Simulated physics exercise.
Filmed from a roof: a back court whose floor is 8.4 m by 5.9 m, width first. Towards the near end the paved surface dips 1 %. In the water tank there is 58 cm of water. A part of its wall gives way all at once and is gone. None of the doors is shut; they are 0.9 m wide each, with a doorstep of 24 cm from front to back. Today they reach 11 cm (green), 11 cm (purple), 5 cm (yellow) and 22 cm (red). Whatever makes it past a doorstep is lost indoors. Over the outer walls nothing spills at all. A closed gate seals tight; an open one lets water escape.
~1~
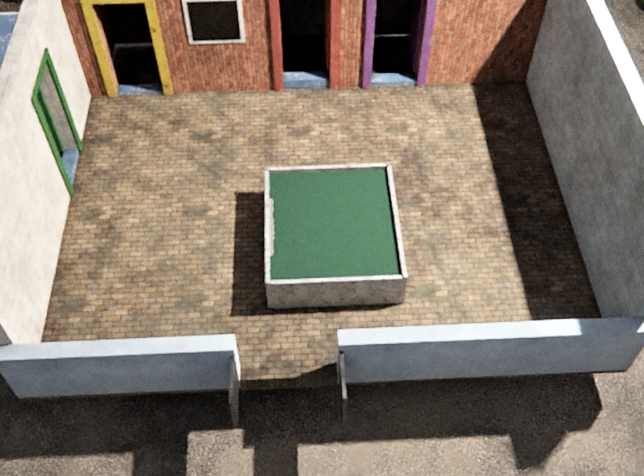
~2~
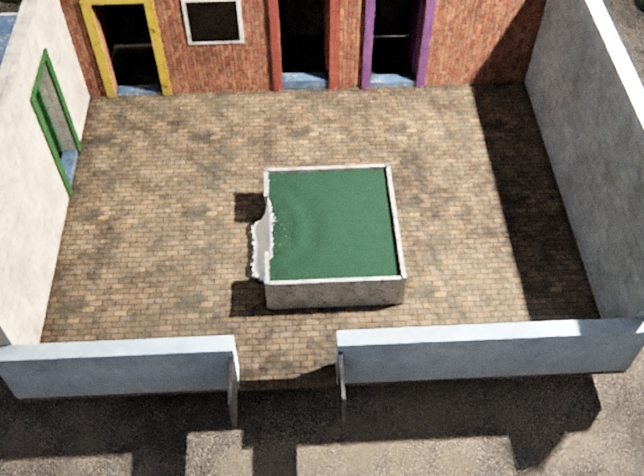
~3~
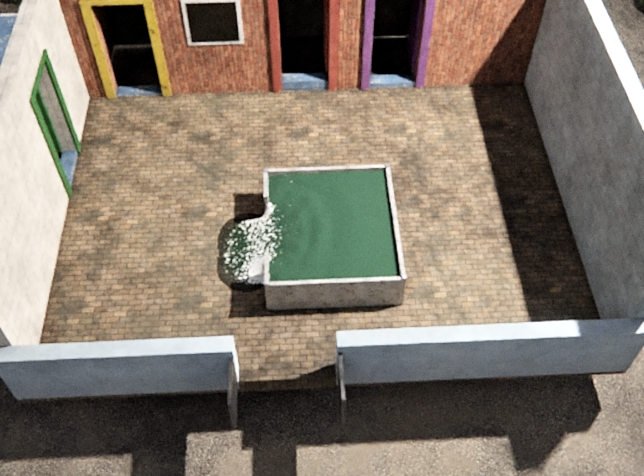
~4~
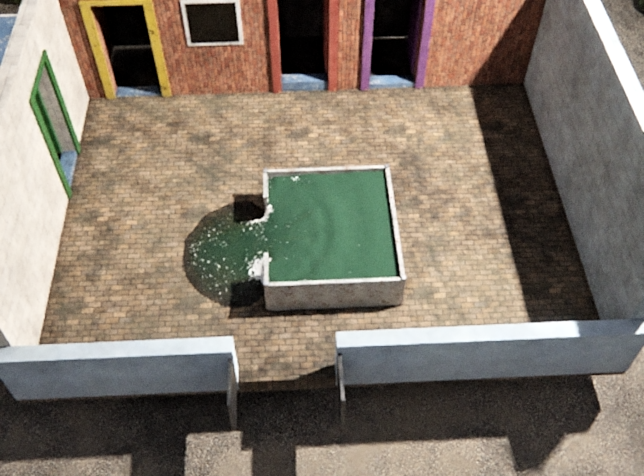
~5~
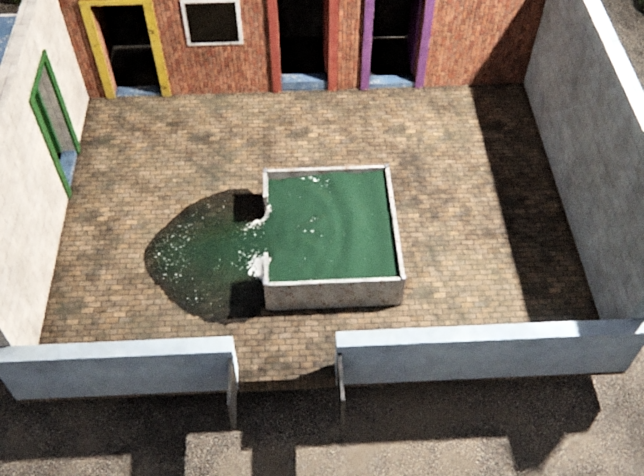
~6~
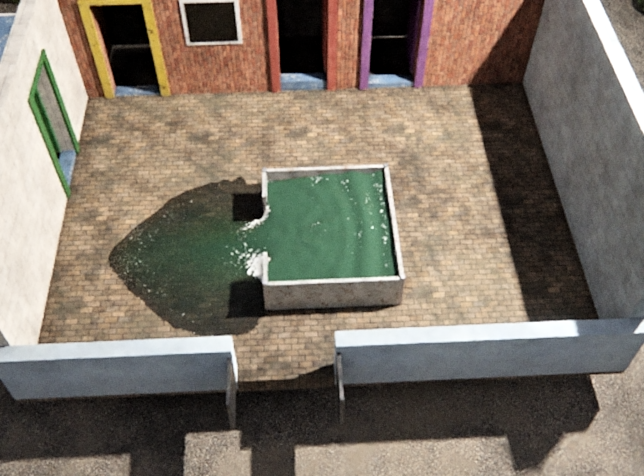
Green water bursting through the broken left wall of a square tank and spreading leftward across a brick-paved courtyard, seen from above.
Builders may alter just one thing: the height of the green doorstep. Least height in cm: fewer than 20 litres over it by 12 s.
Approx. 10.5 cm.
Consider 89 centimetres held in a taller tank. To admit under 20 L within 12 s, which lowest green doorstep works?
Minimum height: Approx. 19 cm.
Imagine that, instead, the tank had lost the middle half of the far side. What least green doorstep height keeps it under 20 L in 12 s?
Roughly 6.0 cm.
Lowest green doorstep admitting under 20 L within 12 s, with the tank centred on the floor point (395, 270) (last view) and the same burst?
That setup calls for roughly 8.5 cm.
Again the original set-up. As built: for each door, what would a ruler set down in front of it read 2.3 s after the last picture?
Centimetres: Green = 15, purple = 0, yellow = 1, red = 0.
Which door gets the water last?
I'd say the purple one.
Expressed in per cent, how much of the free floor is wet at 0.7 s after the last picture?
Roughly 25 percent of the floor.
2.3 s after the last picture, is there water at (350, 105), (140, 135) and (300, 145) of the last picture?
In turn: Dry, wet, not reached.
Then, 0.7 s after the last picture water covers 25 % of the floor, deepest (34 cm) near (258, 255); it has not reached the green door.
Then, 2.3 s after the last picture water covers 30 % of the floor, deepest (28 cm) near (47, 301); 15 cm at the green door, 11 litres in over its 11 cm doorstep.
Then, 11.3 s after the last picture water covers 95 % of the floor, deepest (10 cm) near (32, 376); 6 cm at the green door, 18 litres in over its 11 cm doorstep.
At the green door as built, the water peaked near 17 cm, 1.5 s after the last picture.
With a doorstep of 9.5 cm, 30 litres would have come in within the 12 s; with 12.5 cm, 10 litres. So under 20 litres takes about 10.5 cm.
